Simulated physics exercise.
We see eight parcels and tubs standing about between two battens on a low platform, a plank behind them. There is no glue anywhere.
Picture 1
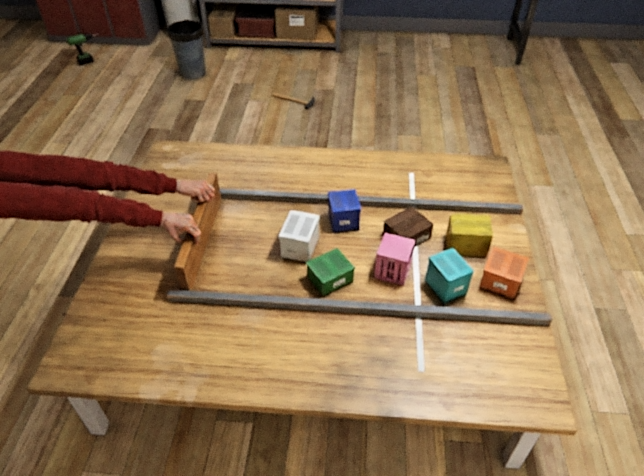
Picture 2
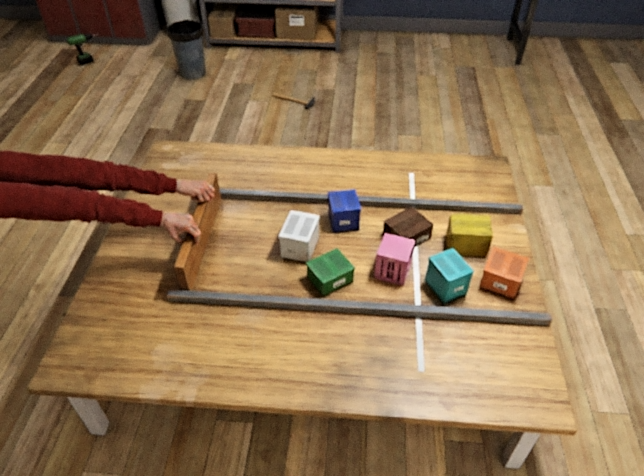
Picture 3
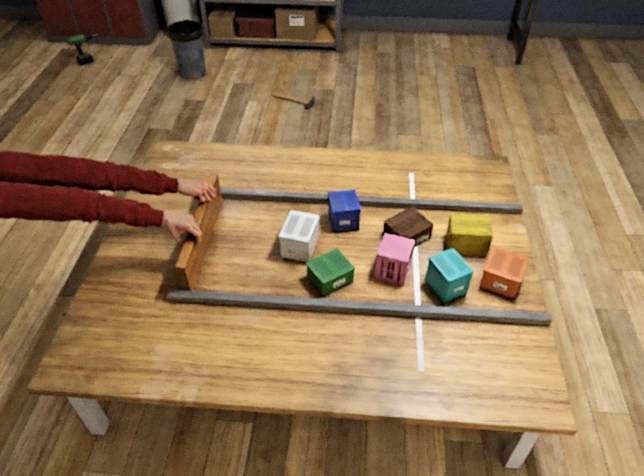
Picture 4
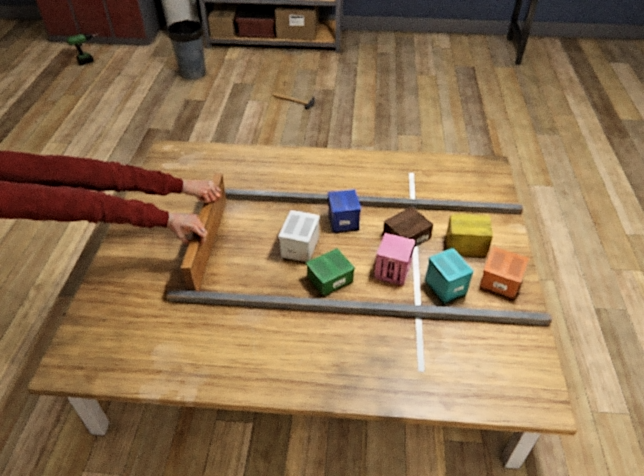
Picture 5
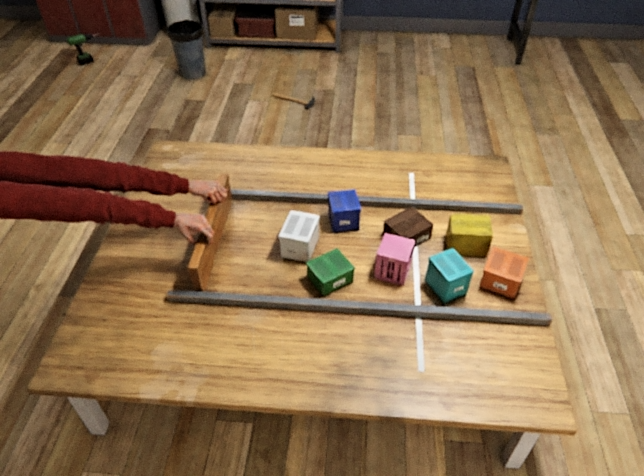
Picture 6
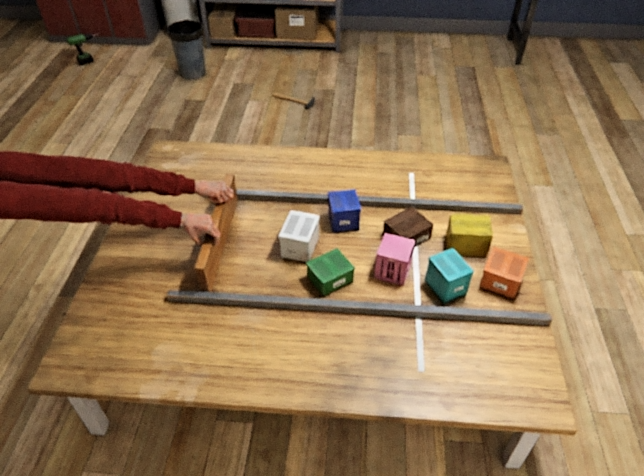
At the start, two red-sleeved hands hold a wooden plank upright at the left end of two gray rails on a table, with eight colored boxes standing to its right. The hands then slide the plank slightly to the right between the rails, still short of the boxes, which stay still.
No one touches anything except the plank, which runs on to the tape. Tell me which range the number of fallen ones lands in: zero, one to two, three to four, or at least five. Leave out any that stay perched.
The drop count fails to reach one.
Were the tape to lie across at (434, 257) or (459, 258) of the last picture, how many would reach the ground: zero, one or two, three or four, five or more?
First place: None; second place: One or two.
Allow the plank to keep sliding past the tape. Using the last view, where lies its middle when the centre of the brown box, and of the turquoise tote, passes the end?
Around (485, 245) first and around (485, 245) second.
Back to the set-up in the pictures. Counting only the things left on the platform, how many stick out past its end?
The overhang total is 0.
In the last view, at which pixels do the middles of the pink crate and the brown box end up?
In the last picture the pink crate sits around (467, 257) and the brown box around (467, 225).
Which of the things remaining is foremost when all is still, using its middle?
Orange tote - nearest.
Soon after, none off yet; orange tote at rest near (504, 273); yellow box at rest near (469, 235); turquoise tote at rest near (448, 276).
At rest, the number that fall off is zero.
